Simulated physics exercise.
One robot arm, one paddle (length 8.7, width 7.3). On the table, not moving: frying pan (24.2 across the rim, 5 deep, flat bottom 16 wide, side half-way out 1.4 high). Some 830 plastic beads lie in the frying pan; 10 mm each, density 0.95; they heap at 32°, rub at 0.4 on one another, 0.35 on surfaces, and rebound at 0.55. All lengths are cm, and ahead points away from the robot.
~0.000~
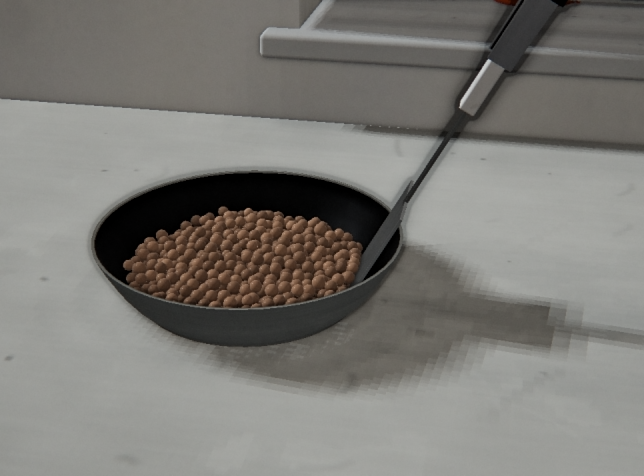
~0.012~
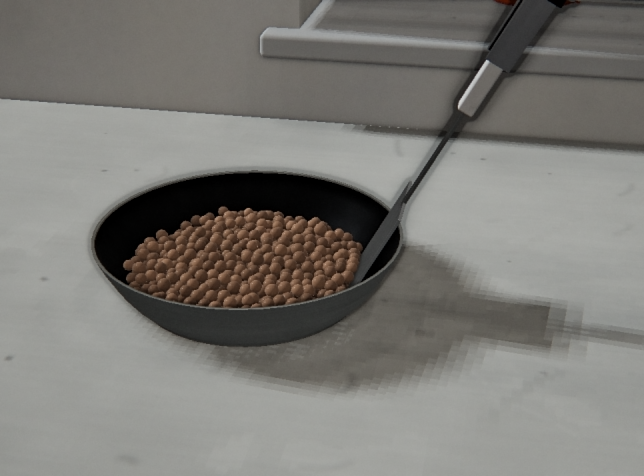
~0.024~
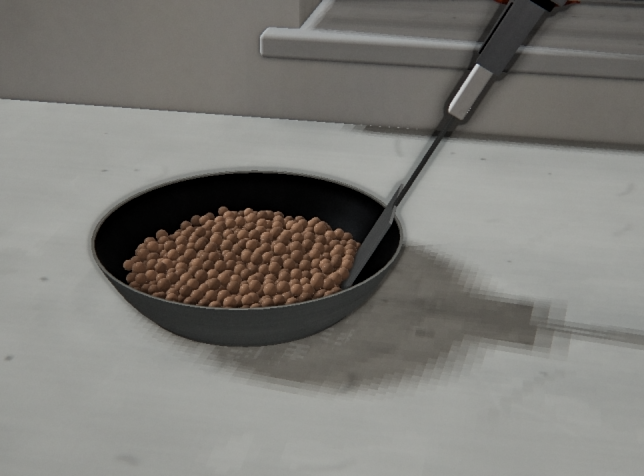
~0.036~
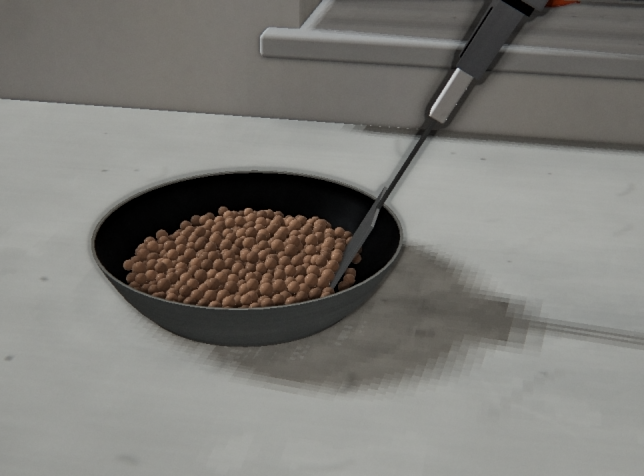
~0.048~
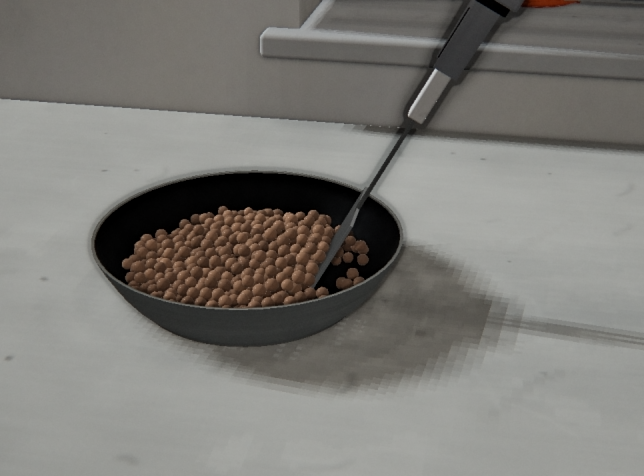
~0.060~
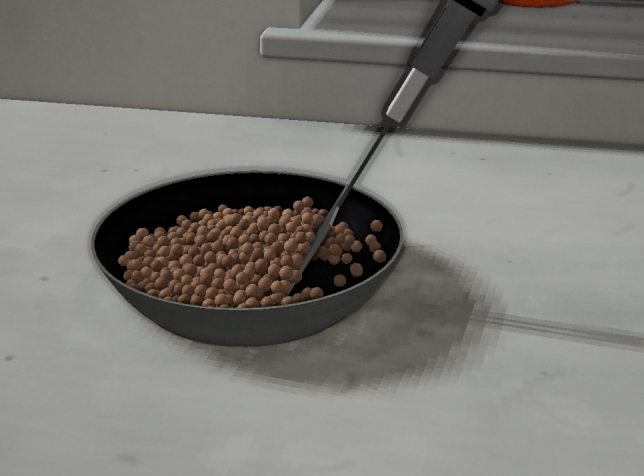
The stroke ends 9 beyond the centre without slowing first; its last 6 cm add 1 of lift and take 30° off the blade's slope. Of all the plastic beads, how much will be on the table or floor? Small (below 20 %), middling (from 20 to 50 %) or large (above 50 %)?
On the table or floor the share is middling, from 20 to 50 %.
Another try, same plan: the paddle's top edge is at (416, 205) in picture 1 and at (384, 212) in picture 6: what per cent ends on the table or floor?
About 10 per cent.
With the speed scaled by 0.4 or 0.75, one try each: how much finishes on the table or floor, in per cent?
About 10 and 25 per cent.
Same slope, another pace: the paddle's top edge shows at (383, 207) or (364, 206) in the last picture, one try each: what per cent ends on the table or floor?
About 10 and 20 per cent.
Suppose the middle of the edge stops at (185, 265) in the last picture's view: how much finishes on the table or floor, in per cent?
About 5 per cent.
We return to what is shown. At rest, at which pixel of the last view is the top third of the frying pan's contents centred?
Around (188, 250).
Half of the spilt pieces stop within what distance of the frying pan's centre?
Some 28 cm.
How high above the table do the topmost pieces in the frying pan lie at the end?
Roughly 5.5 cm.
By 0.09 s, sloping 62°, highest piece 11 above the table; 824 in the frying pan, 2 on the blade or in flight.
By 0.12 s, sloping 54°, highest piece 16 above the table; 823 in the frying pan, 3 on the blade or in flight.
By 0.33 s, sloping 32°, highest piece 24 above the table; 583 in the frying pan, 116 on the table or floor, 127 on the blade or in flight.
By 1.38 s, sloping 32°, highest piece 5 above the table; 582 in the frying pan, 244 on the table or floor.
Final count, 582 in the frying pan, 244 on the table or floor. That is 30 % on the table or floor.
